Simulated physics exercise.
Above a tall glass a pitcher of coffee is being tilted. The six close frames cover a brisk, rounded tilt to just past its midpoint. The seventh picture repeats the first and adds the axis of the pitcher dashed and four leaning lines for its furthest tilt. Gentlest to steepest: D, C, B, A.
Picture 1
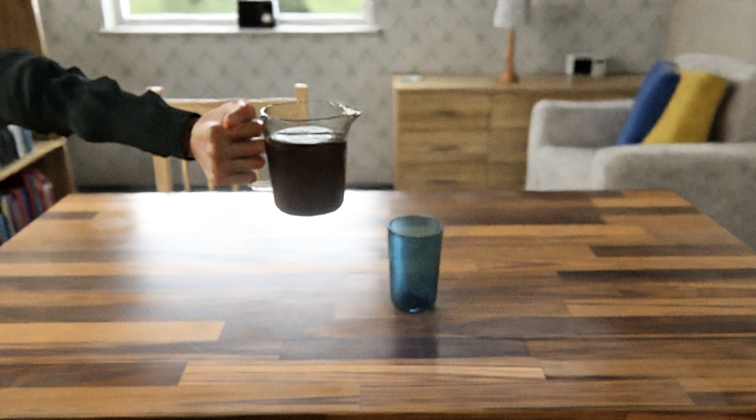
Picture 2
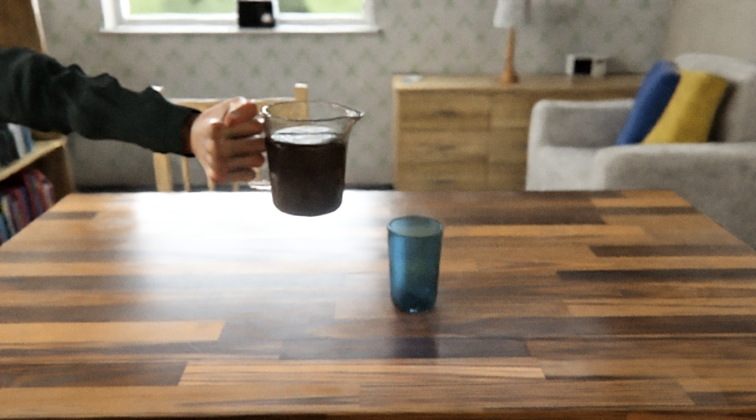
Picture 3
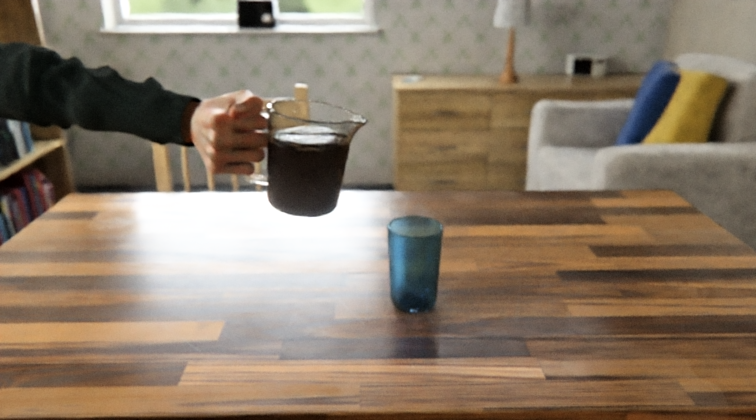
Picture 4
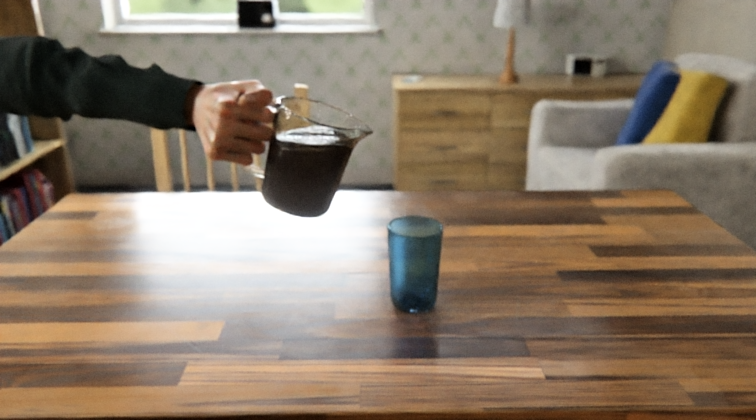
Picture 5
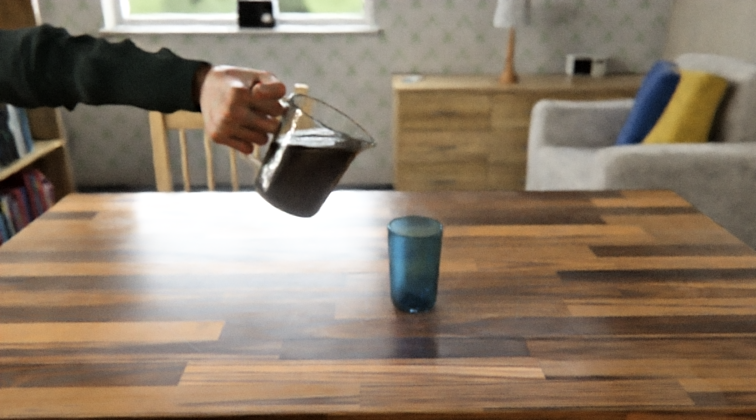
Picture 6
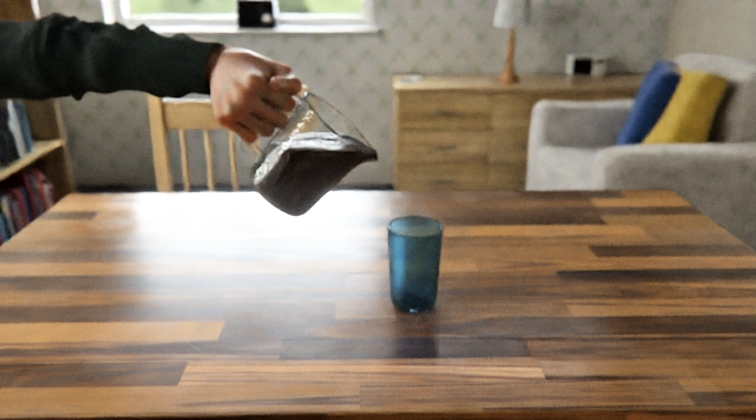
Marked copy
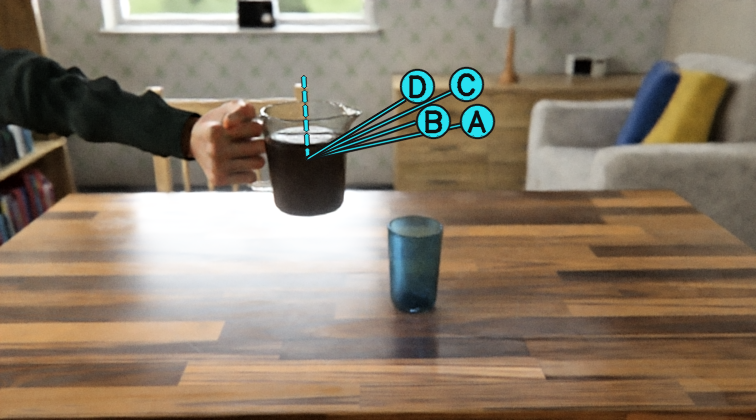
A glass pitcher of dark coffee, held by a hand reaching in from the left, started upright and was tilted steadily to the right above a blue glass on a striped wooden table.
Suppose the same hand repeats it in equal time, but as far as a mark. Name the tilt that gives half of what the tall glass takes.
The best tilt is D.
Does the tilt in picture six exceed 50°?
No.
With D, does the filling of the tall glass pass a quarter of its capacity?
Yes.
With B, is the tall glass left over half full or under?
Over.
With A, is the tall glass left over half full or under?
Over half.
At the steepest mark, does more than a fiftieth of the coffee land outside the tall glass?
Yes, it does.
In cyan, A at (460, 125); B at (415, 122); C at (451, 91); D at (404, 99).
With A, the tall glass ends with about 89 % of what it can hold; 11 % of the coffee is spilt.
With B, the tall glass ends with about 87 % of what it can hold.
With C, the tall glass ends with about 68 % of what it can hold.
With D, the tall glass ends with about 50 % of what it can hold.
